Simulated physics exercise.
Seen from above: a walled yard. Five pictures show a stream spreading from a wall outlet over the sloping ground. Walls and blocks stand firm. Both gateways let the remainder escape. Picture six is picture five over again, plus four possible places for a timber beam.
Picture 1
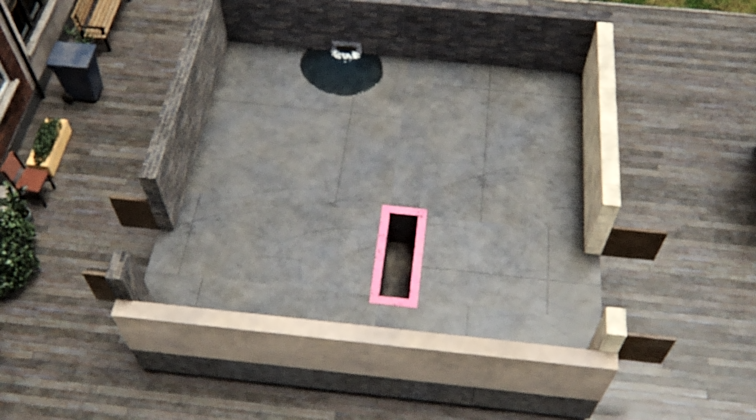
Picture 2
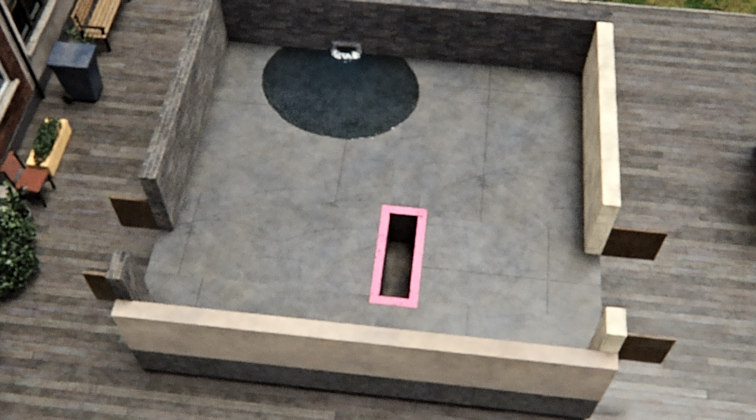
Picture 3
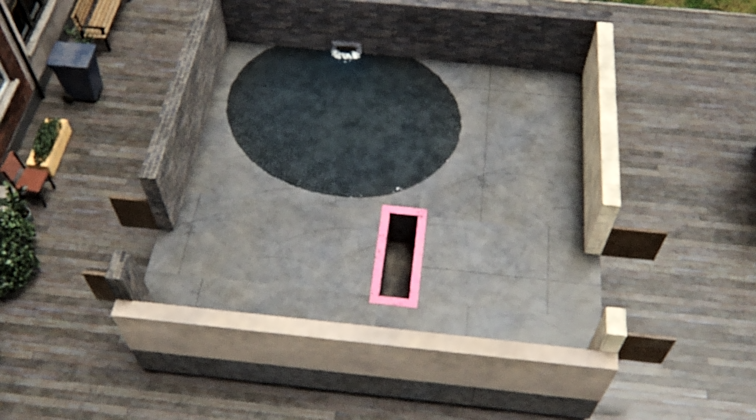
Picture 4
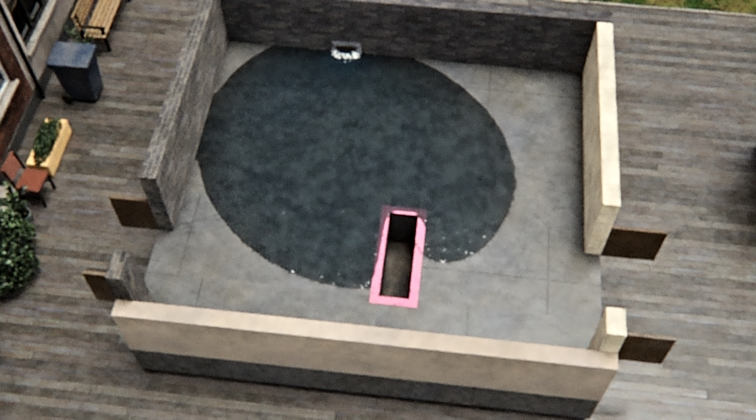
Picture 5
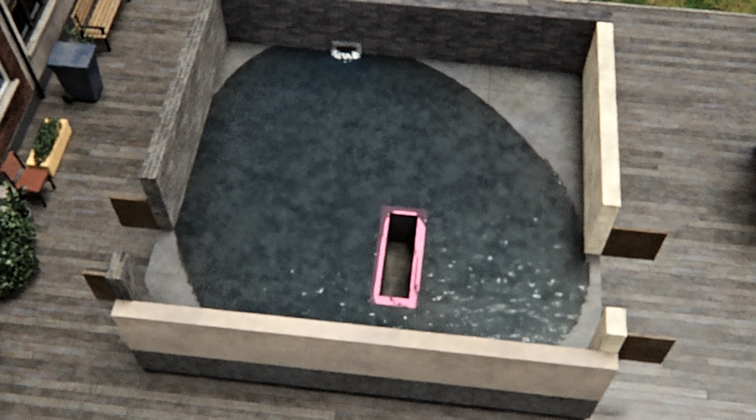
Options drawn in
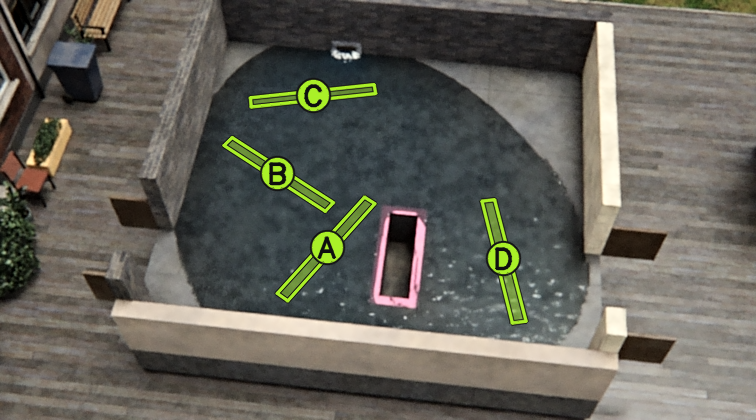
Water spread from an outlet in the back wall across the grey floor of a walled yard, reached and surrounded the pink-rimmed drain, then covered most of the ground toward the front wall.
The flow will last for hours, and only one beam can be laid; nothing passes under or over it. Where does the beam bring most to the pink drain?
It is B.
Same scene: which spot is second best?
Spot D.
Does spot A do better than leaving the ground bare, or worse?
It is worse.
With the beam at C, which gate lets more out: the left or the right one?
The right one.
In lime, A from (282, 297) to (369, 200); B from (228, 141) to (329, 206); C from (250, 102) to (374, 89); D from (488, 200) to (519, 322).
With A, about 25 % of the stream goes into the pink drain, about 75 % out by the gates.
With B, about 53 % of the stream goes into the pink drain, about 47 % out by the gates.
With C, about 19 % of the stream goes into the pink drain, about 80 % out by the gates.
With D, about 37 % of the stream goes into the pink drain, about 63 % out by the gates.
